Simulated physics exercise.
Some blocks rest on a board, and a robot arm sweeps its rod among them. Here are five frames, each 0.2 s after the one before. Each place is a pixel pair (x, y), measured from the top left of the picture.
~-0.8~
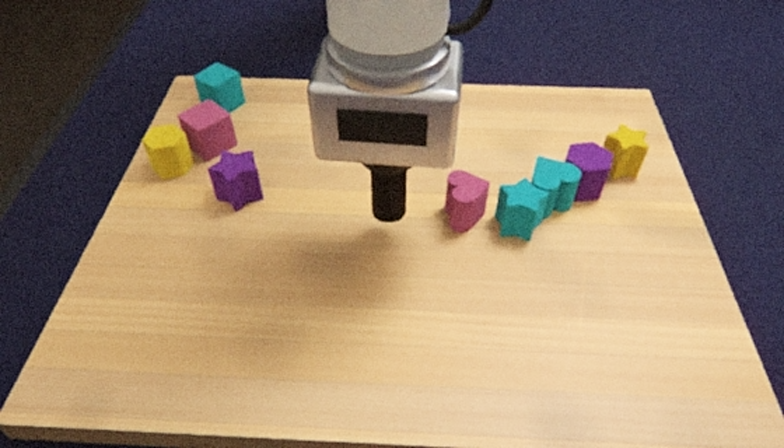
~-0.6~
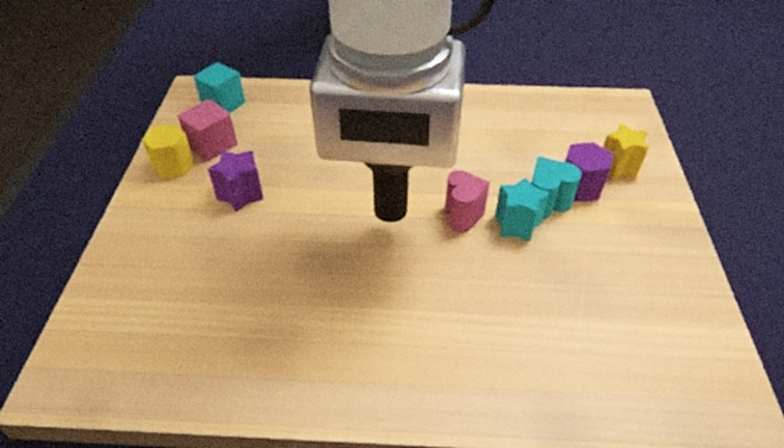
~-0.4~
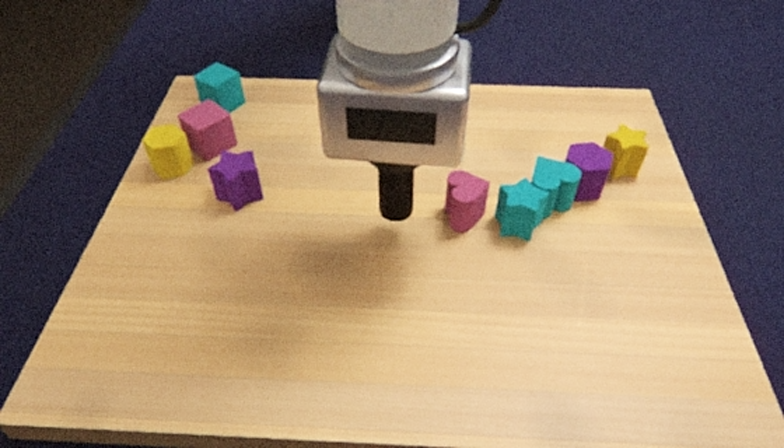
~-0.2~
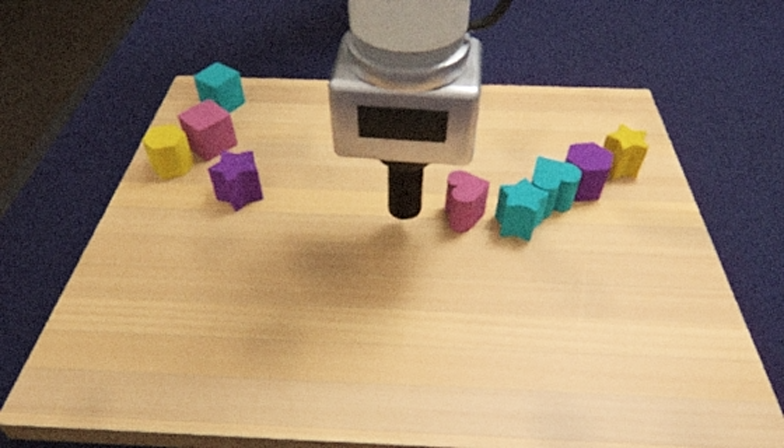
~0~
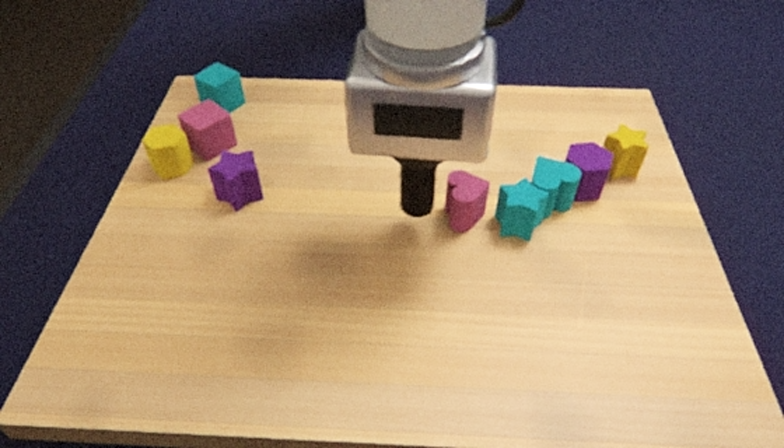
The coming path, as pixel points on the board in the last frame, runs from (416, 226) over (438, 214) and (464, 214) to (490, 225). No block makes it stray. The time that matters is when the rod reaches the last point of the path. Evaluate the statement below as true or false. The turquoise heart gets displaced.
True - the claim holds.
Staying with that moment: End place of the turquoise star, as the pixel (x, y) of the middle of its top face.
My prediction: (552, 207).
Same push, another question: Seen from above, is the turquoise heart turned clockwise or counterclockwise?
From the top: Counterclockwise.
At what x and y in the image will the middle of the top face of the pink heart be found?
In the picture, that point is around (523, 185).
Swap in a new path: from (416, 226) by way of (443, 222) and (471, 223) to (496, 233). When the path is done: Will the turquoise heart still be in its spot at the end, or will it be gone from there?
That block is shifted.
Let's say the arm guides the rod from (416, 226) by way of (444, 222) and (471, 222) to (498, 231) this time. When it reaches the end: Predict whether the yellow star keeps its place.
It stays put.
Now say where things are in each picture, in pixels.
In the first picture, tip of the rod (389, 211), middles of tops, pink heart (467, 185), turquoise star (524, 193), turquoise heart (554, 172), purple six-sided block (590, 155).
In the second picture, rod (391, 211), nothing pushed.
In the third picture, rod (396, 210), nothing pushed.
In the fourth picture, rod (405, 208), nothing pushed.
In the fifth picture, rod (417, 206), pink heart (467, 185), turquoise star (524, 193), turquoise heart (554, 172), purple six-sided block (590, 155).
The first path, step by step. Halfway along, rod (454, 191); pink heart (487, 181), turned 15° clockwise; turquoise star (531, 196), turned 15° clockwise; turquoise heart (560, 173); purple six-sided block (592, 154).
At the end, rod (493, 205); pink heart (523, 185), turned 15° anticlockwise; turquoise star (552, 207), turned 45° clockwise; turquoise heart (574, 180), turned 45° anticlockwise; purple six-sided block (594, 152).
